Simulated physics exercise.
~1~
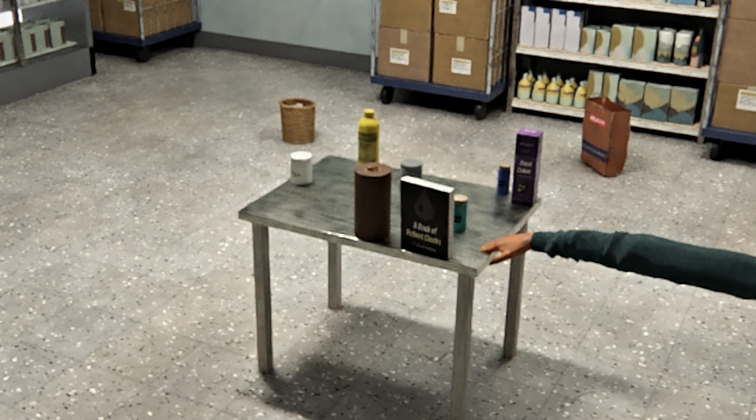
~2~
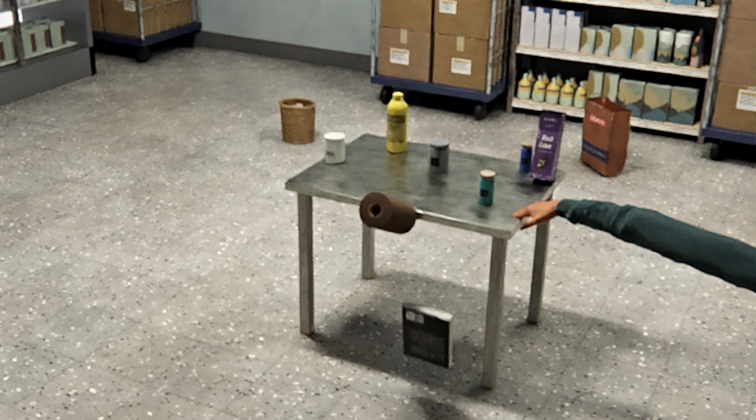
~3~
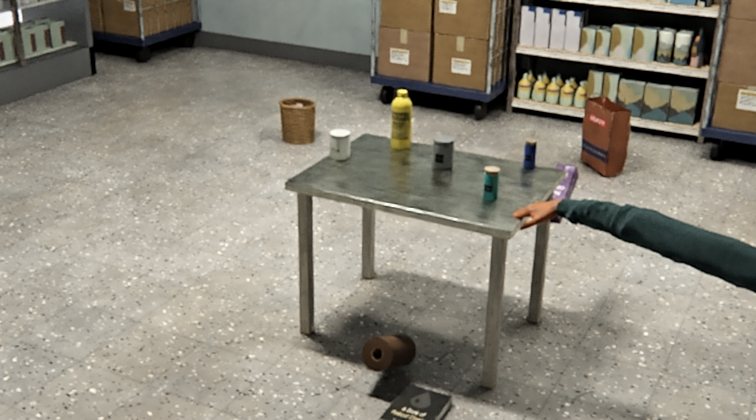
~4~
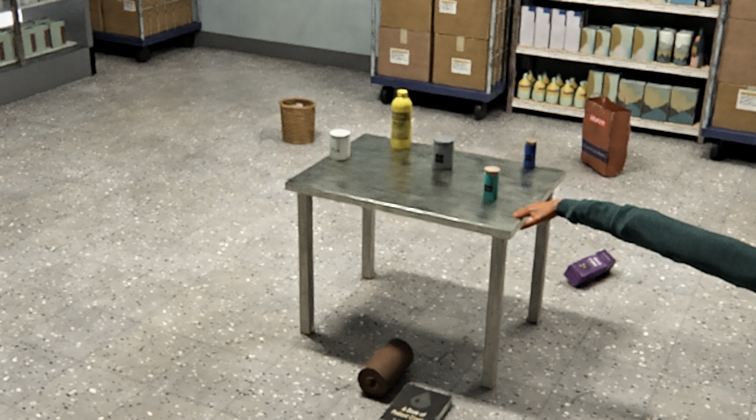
A hand at the edge of a small grey table jolted it back and to the right, and the black book, brown roll and then the purple carton toppled off onto the floor, while the yellow bottle and four small containers stayed upright on top.
